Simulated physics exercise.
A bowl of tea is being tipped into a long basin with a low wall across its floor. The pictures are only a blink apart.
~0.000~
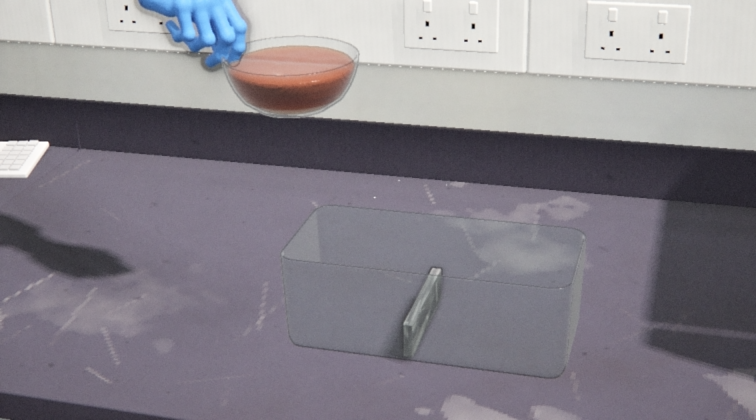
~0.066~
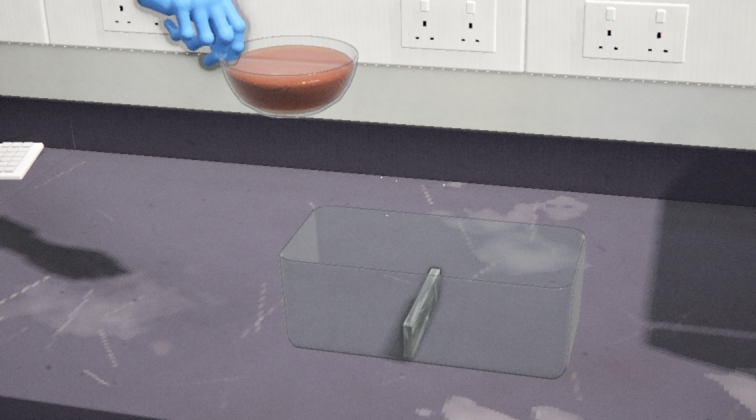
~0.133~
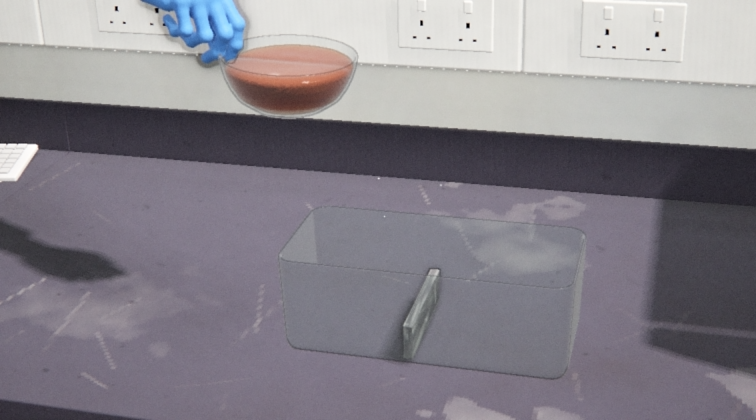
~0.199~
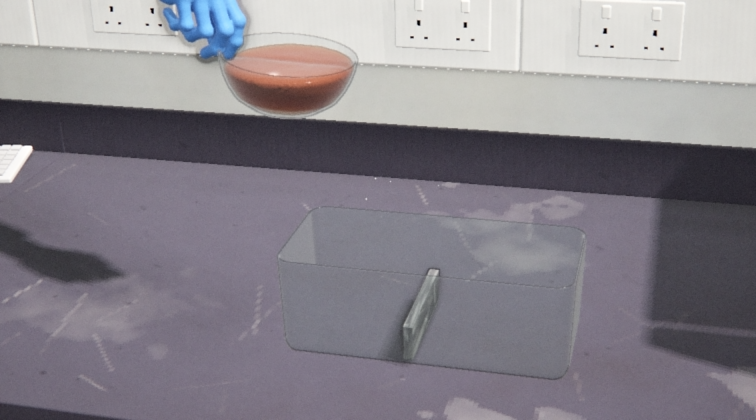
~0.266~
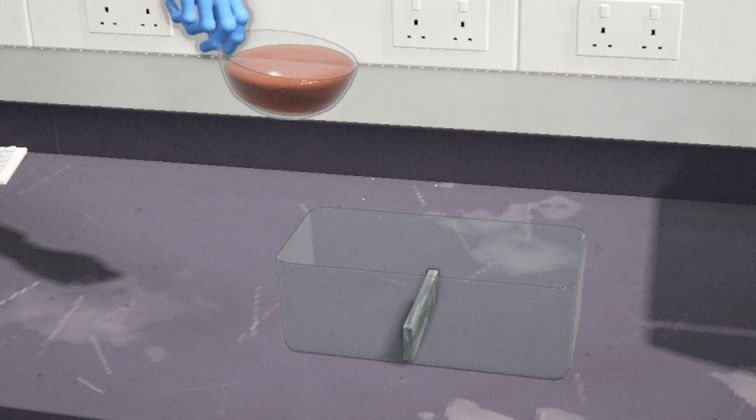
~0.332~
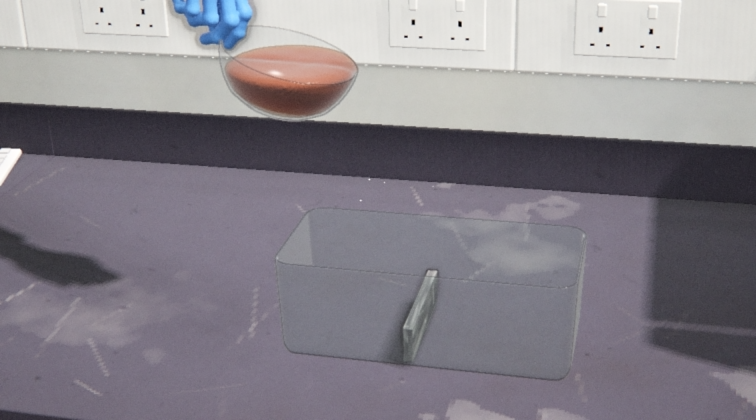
Above a divided clear basin on a dark bench, a gloved hand slightly tilts a bowl rightward.
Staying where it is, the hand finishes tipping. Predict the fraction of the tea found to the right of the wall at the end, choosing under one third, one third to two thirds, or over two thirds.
Reaches a third, not past two thirds.
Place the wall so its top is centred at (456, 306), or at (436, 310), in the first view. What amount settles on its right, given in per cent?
About 10 per cent, then about 45 per cent.
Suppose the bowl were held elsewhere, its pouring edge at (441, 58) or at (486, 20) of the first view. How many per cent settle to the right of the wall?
Try one: 95 %; try two: 75 %.
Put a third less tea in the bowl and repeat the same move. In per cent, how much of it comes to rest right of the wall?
I'd say roughly 30 percent.
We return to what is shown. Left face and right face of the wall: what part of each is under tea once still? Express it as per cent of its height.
Once still, it is 30 % on the left and 30 % on the right.
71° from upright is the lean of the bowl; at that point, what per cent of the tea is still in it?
I'd put it at some 20 in a hundred.
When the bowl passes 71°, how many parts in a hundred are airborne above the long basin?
Around 40 %.
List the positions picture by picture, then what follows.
In the first picture, it leans 0°; its right rim is at (355, 61); the tea meets the walls at (233, 58) and (354, 66); the long basin's rim runs from (299, 231) to (579, 260); the wall's top is at (423, 297).
In the second picture, it leans 1°; its right rim is at (355, 61); the tea meets the walls at (231, 58) and (353, 66).
In the third picture, it leans 3°; its right rim is at (354, 63); the tea meets the walls at (230, 57) and (353, 67).
In the fourth picture, it leans 6°; its right rim is at (355, 66); the tea meets the walls at (230, 56) and (353, 66).
In the fifth picture, it leans 11°; its right rim is at (355, 72); the tea meets the walls at (229, 57) and (355, 68).
In the sixth picture, it leans 16°; its right rim is at (355, 78); the tea meets the walls at (230, 58) and (353, 71); 3 per cent is over the edge.
A moment on, the bowl is tipped part way and 22 per cent is still to pour, 9 is left of the wall and 26 right of it.
Next, the bowl is tipped right over and 0 per cent is still to pour, 41 is left of the wall and 55 right of it.
Then the bowl is tipped right over and 0 per cent is still to pour, 43 is left of the wall and 56 right of it.
Later the bowl is tipped right over and 0 per cent is still to pour, 43 is left of the wall and 56 right of it.
In the end 43 per cent lies left of the wall, 56 right of it and 1 outside.
